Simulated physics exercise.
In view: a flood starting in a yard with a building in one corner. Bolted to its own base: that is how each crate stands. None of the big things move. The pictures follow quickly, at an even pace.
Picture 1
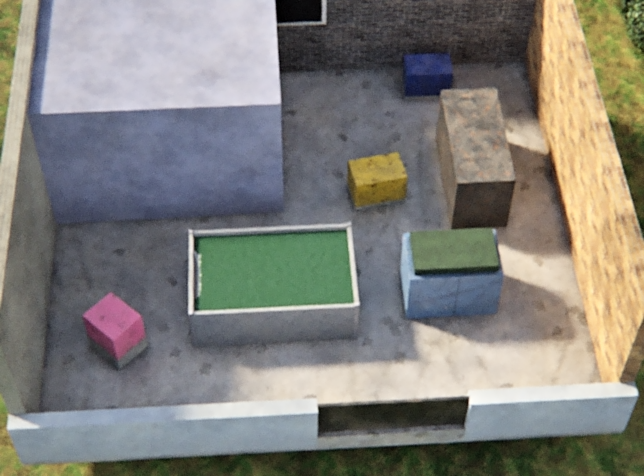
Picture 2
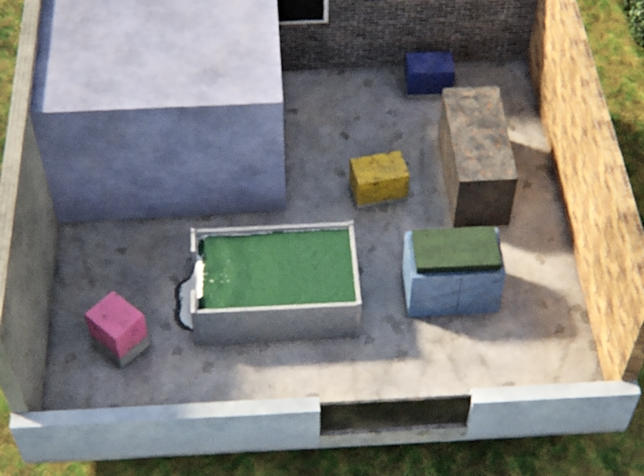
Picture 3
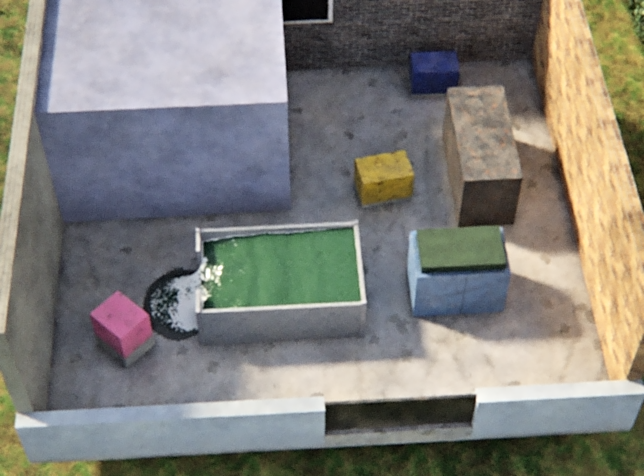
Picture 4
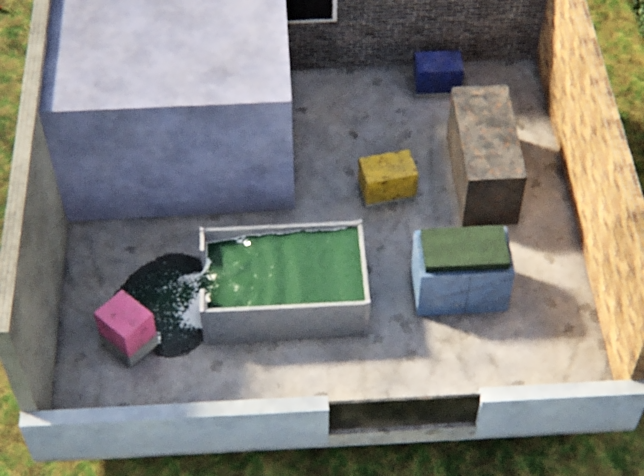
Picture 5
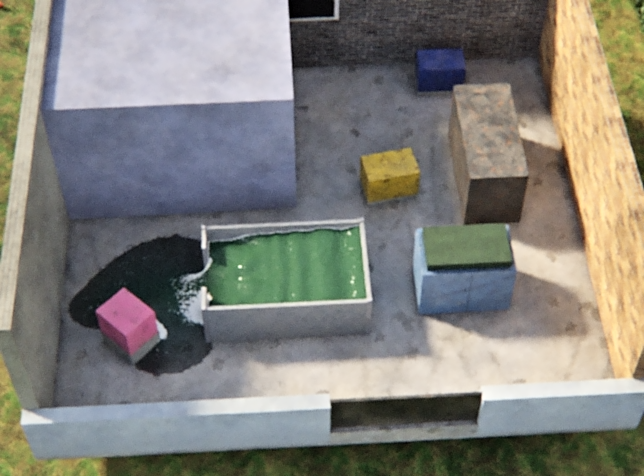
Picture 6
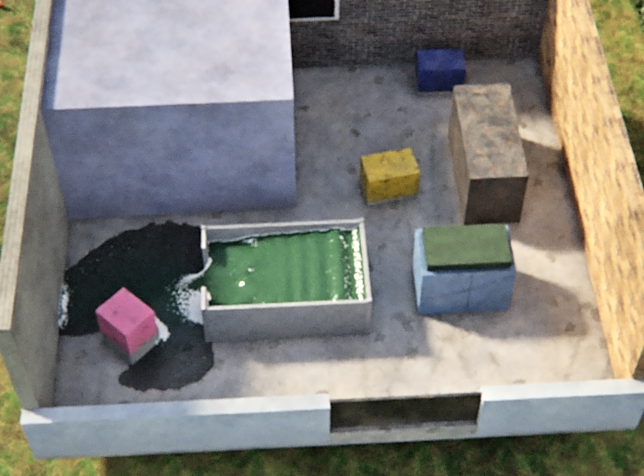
The clip opens on a walled yard with scattered crates and a tank of still green water. Water breaks out through a gap in the tank's left side, foaming onto the floor. The dark pool spreads left around the pink crate, reaches the left wall and widens toward the front.
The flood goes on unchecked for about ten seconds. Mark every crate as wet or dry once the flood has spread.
Yellow crate: Wet, pink crate: Wet, blue crate: Dry.
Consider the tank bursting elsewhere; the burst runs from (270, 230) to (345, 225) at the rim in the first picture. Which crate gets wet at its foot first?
That would be the yellow one.
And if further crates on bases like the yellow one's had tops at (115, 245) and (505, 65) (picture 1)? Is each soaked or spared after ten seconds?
One after the other: Is flooded, stays untouched.
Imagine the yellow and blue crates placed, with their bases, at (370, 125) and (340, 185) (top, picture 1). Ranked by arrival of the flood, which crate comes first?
That's the one in pink.
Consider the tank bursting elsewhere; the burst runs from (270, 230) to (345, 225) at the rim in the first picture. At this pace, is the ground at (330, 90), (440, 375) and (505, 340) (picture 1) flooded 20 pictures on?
In the order given, the spots are swamped, not soaked and not soaked.
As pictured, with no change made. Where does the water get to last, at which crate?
The crate marked blue.
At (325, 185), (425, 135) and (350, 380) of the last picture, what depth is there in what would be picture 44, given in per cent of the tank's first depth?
I'd say close to 2, 2 and 8 percent.
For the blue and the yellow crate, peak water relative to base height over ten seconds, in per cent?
Roughly 70 and 220 per cent respectively.
A moment on, water covers 15 % of the floor; the yellow crate not reached, the pink crate water round its plinth, the blue crate not reached.
Next, water covers 20 % of the floor; the yellow crate not reached, the pink crate water round its plinth, the blue crate not reached.
Then, water covers 35 % of the floor; the yellow crate water round its plinth, the pink crate water round its plinth, the blue crate not reached.
Later, water covers 65 % of the floor; the yellow crate water round its plinth, the pink crate water round its plinth, the blue crate water round its plinth.
In the end, water covers 95 % of the floor; the yellow crate was topped, the pink crate was topped, the blue crate stayed above the water.
